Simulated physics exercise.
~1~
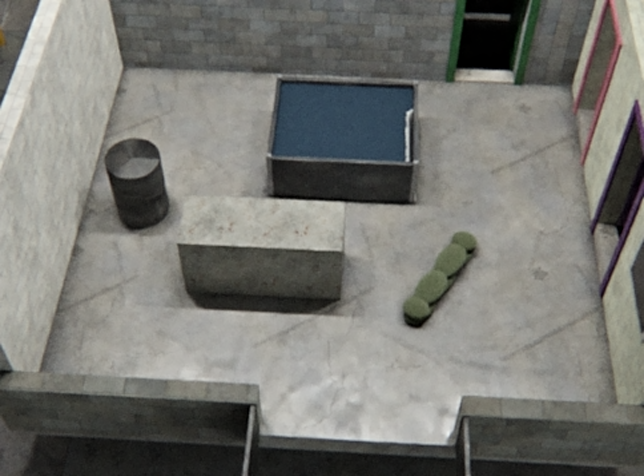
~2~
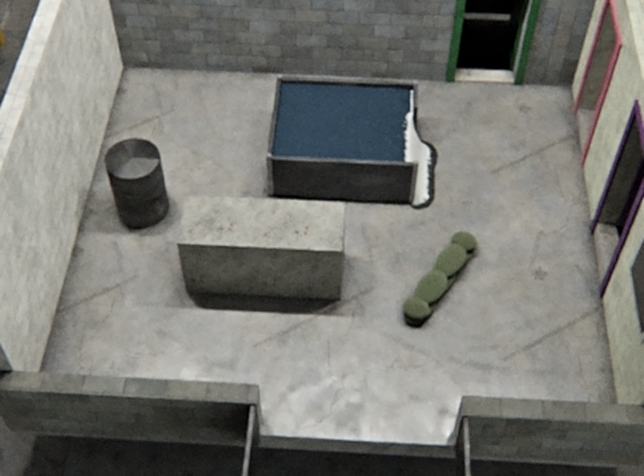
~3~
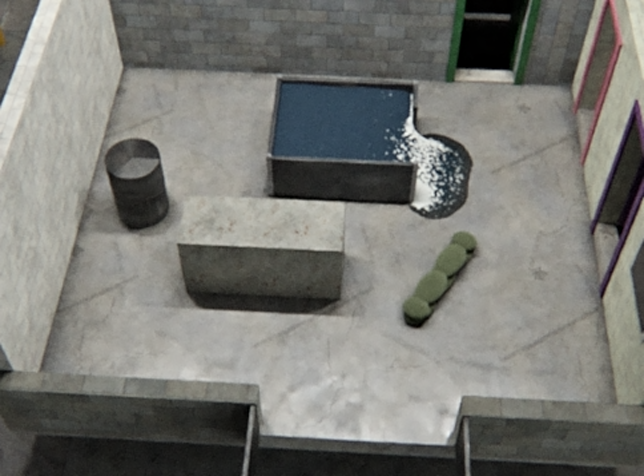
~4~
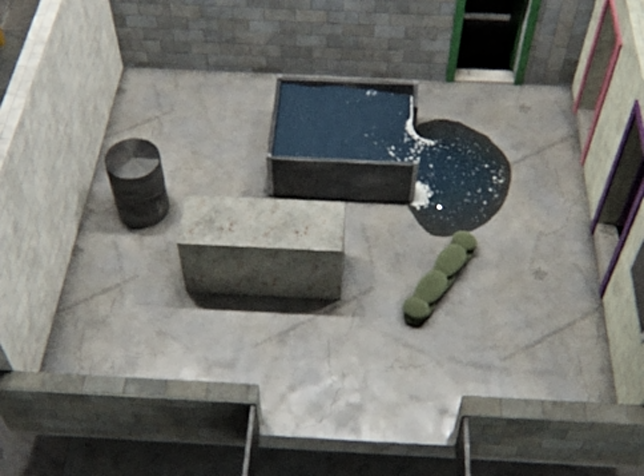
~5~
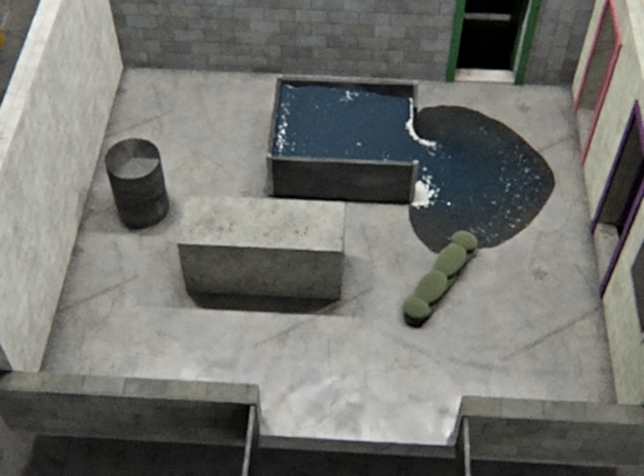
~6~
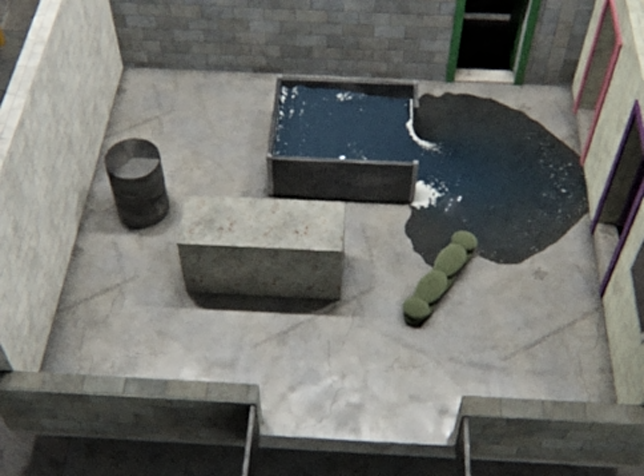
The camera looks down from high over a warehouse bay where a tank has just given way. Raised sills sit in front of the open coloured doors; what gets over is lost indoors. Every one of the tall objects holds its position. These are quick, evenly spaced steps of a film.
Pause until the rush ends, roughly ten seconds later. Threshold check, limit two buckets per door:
Result: The green door ends up above the line. The purple door ends up at or below the line. The pink door ends up above the line.
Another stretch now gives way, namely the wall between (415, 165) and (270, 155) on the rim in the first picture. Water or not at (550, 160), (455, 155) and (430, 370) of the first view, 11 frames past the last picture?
Point one not reached; point two not reached; point three reached.
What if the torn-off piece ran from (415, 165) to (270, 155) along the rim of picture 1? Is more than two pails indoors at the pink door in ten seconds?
As I see it, the pink door stays short of it.
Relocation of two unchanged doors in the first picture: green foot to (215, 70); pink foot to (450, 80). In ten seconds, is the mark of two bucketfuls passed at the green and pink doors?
The green door falls short, and the pink door falls short.
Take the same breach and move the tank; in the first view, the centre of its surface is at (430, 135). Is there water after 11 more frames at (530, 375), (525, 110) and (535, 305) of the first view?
Soaked, soaked, soaked.
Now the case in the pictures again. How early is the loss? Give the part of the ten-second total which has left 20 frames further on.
About 35 per cent.
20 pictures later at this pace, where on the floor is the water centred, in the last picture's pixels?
I'd say around (455, 205).
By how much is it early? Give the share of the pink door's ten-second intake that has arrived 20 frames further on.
Share by then: About 90 in a hundred.
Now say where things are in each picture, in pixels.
In the first picture, still water in the water tank at (345, 123).
In the second picture, the front is at (420, 203), out from the gap at (411, 161).
In the third picture, the front is at (447, 211), out from the gap at (411, 162).
In the fourth picture, water pours out at (411, 163) and has run to (501, 161).
In the fifth picture, water pours out at (411, 162) and has run to (547, 186).
In the sixth picture, water pours out at (411, 162) and has run to (588, 201).
A moment on, water covers 20 % of the floor; the green door wet at the sill, nothing in, the purple door wet at the sill, nothing in, the pink door under two buckets in.
Next, water covers 25 % of the floor; the green door wet at the sill, nothing in, the purple door wet at the sill, nothing in, the pink door over two buckets in.
Then, water covers 40 % of the floor; the green door under two buckets in, the purple door wet at the sill, nothing in, the pink door far over two buckets in.
Later, water covers 70 % of the floor; the green door over two buckets in, the purple door wet at the sill, nothing in, the pink door far over two buckets in.
In the end, water covers 90 % of the floor; the green door over two buckets in, the purple door wet at the sill, nothing in, the pink door far over two buckets in.
